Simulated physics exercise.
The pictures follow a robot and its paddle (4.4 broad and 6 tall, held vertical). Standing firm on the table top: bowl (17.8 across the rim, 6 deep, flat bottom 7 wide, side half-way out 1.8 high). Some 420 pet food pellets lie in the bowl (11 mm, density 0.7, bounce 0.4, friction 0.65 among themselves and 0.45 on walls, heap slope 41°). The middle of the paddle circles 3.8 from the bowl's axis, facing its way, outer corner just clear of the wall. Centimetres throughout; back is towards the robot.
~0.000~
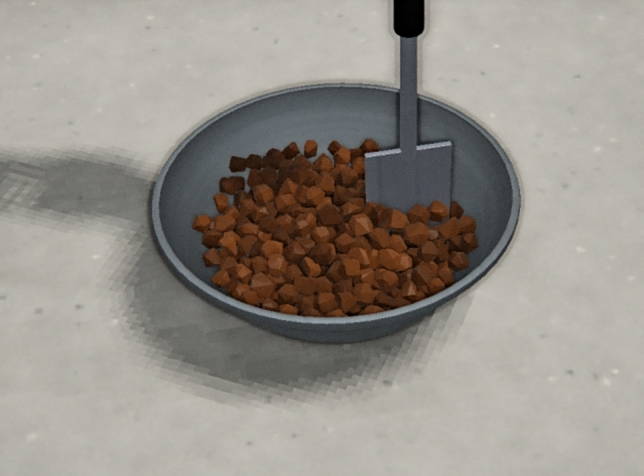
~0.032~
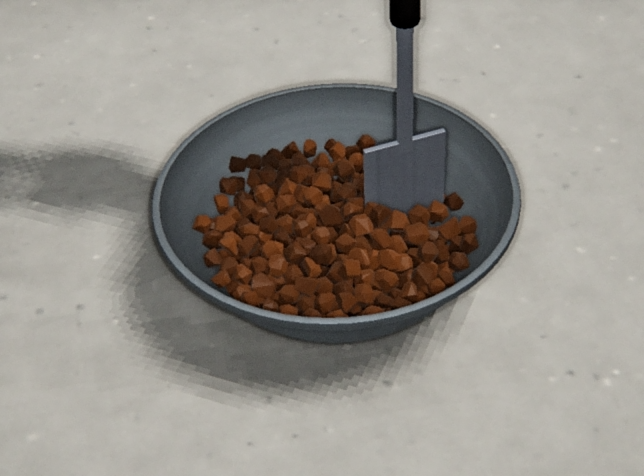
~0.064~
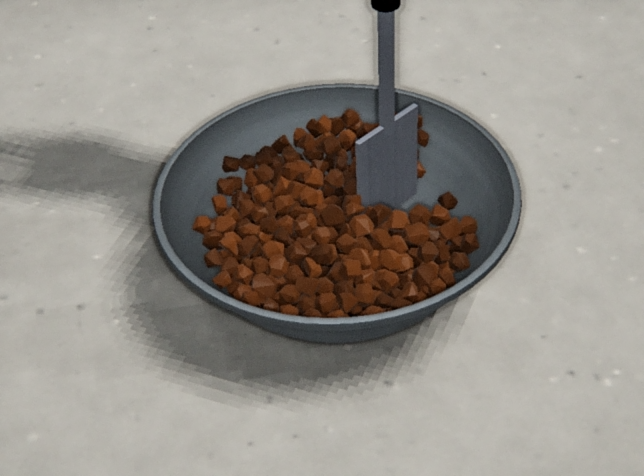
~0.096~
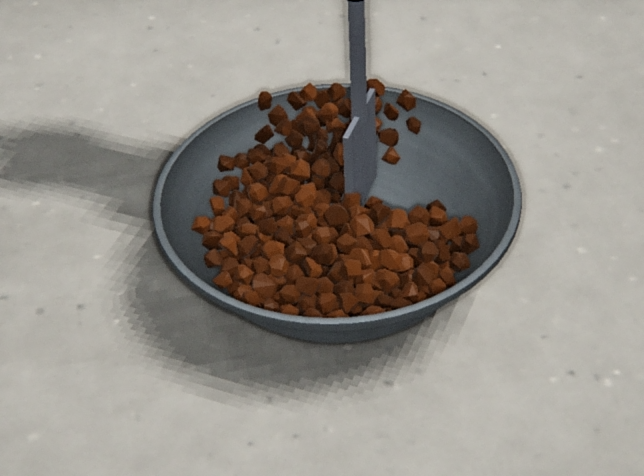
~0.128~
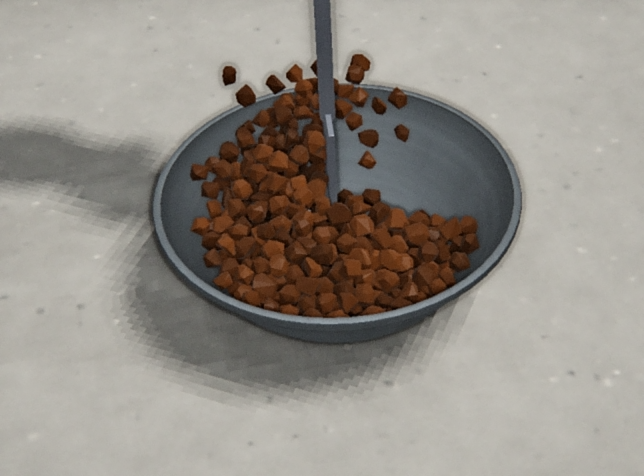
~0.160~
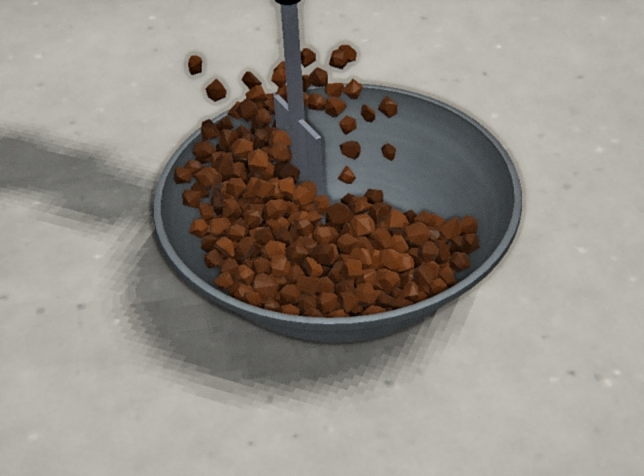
On a pale grey surface, a flat metal paddle with a black handle sweeps leftward through a wide bowl of brown chunks, turning as it goes, pushing them up toward the back left and tossing several above the rim.
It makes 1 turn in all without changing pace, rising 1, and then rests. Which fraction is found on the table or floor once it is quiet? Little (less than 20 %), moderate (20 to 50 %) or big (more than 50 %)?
On the table or floor the share is moderate, 20 to 50 %.
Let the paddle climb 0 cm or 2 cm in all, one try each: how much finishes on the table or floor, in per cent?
About 35 and 25 per cent.
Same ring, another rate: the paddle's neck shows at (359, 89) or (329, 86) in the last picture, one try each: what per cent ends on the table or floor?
Some 15 and 20 per cent.
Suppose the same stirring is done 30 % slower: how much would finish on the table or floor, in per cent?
It would be near 20 per cent.
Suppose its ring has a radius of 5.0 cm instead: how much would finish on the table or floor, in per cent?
It would be near 15 per cent.
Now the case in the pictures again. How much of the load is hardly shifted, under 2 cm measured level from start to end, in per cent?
Roughly 20 per cent.
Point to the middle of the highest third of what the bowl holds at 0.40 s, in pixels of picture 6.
Near (438, 228).
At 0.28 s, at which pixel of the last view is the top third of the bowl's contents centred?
Near (287, 258).
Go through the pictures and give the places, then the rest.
The first frame shows paddle neck at (408, 125), 0° round; upper third of the load around (324, 227), from x 200 to 470, top at y 150; 418 in the bowl.
The second frame shows paddle neck at (405, 116), 10° round; upper third of the load around (324, 224), from x 200 to 470, top at y 145.
The third frame shows paddle neck at (387, 99), 35° round; upper third of the load around (328, 212), from x 200 to 470, top at y 120.
The fourth frame shows paddle neck at (359, 89), 60° round; upper third of the load around (321, 197), from x 200 to 470, top at y 90.
The fifth frame shows paddle neck at (326, 86), 86° round; upper third of the load around (299, 182), from x 200 to 470, top at y 65; 416 in the bowl, 2 in flight or on the tool.
The sixth frame shows paddle neck at (295, 92), 111° round; upper third of the load around (274, 183), from x 185 to 470, top at y 55; 411 in the bowl, 7 in flight or on the tool.
By 0.28 s, 204° round, highest piece 9 above the table; 389 in the bowl, 11 on the table or floor, 18 in flight or on the tool.
By 0.40 s, 297° round, highest piece 11 above the table; 338 in the bowl, 40 on the table or floor, 40 in flight or on the tool.
By 0.65 s, 0° round, highest piece 7 above the table; 294 in the bowl, 124 on the table or floor.
By 1.35 s, 0° round, highest piece 7 above the table; 294 in the bowl, 124 on the table or floor.
Final count, 294 in the bowl, 124 on the table or floor. That is 30 % on the table or floor.
